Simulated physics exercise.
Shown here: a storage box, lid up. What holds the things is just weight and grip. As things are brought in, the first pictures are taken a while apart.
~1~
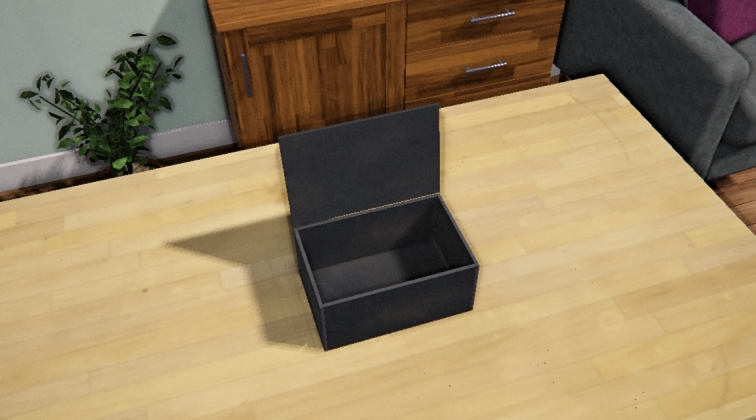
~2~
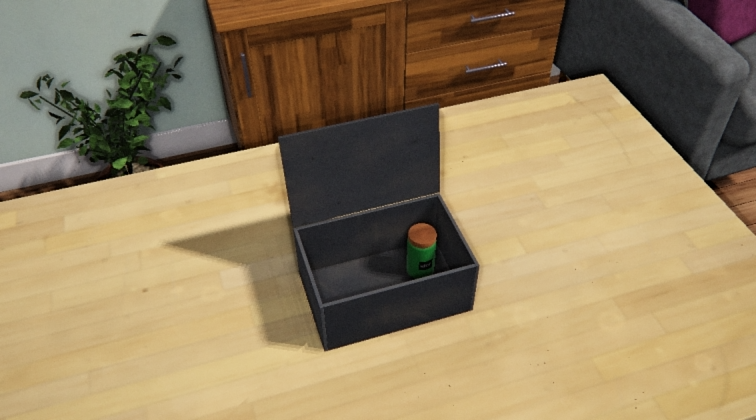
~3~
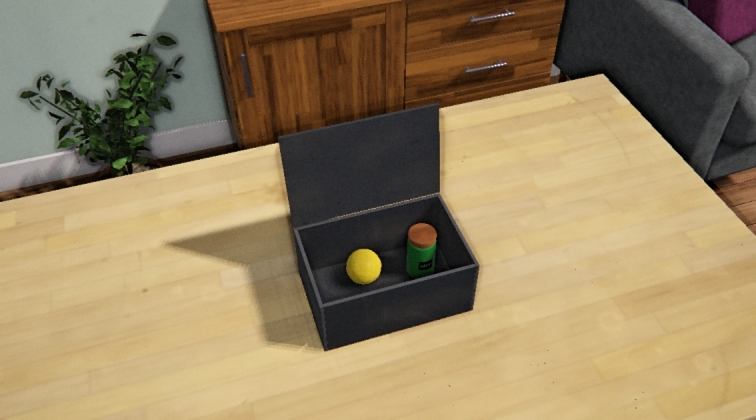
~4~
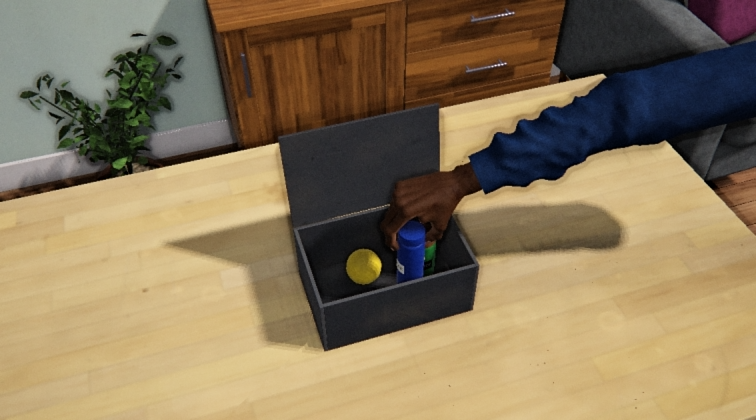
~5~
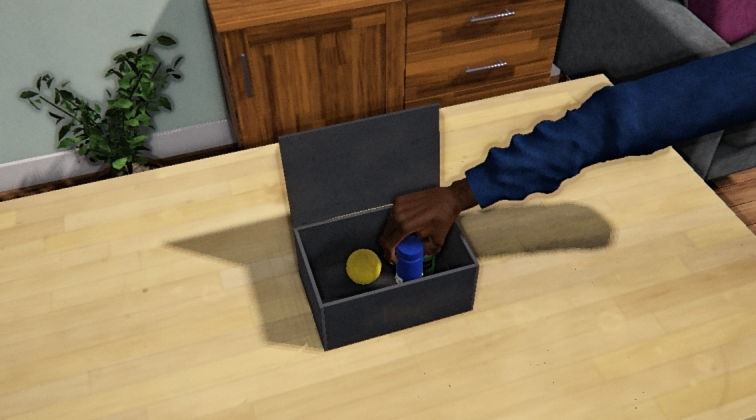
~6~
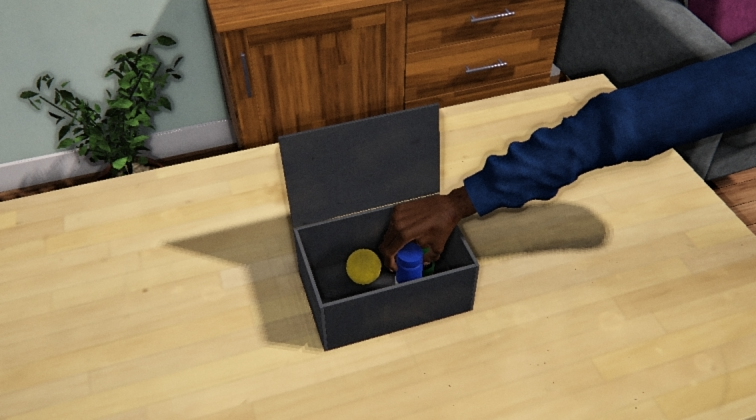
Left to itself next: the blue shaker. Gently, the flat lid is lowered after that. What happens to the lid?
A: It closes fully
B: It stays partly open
It stays partly open (B).
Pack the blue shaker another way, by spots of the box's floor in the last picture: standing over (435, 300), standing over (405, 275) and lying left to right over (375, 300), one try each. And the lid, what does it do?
The first time it is kept open, the next time it goes down completely, and the last time it goes down completely.
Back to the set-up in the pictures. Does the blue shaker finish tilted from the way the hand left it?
In the end, it keeps its orientation.
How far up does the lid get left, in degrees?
It comes to about 8°.
Then, 1.40 s past the last view, lid 72° above the rim.
Then, 1.90 s past the last view, lid 32° above the rim.
Finally, lid 8° above the rim; all 3 still in place. Final places as the last picture's camera would see them, blue shaker near (409, 277).
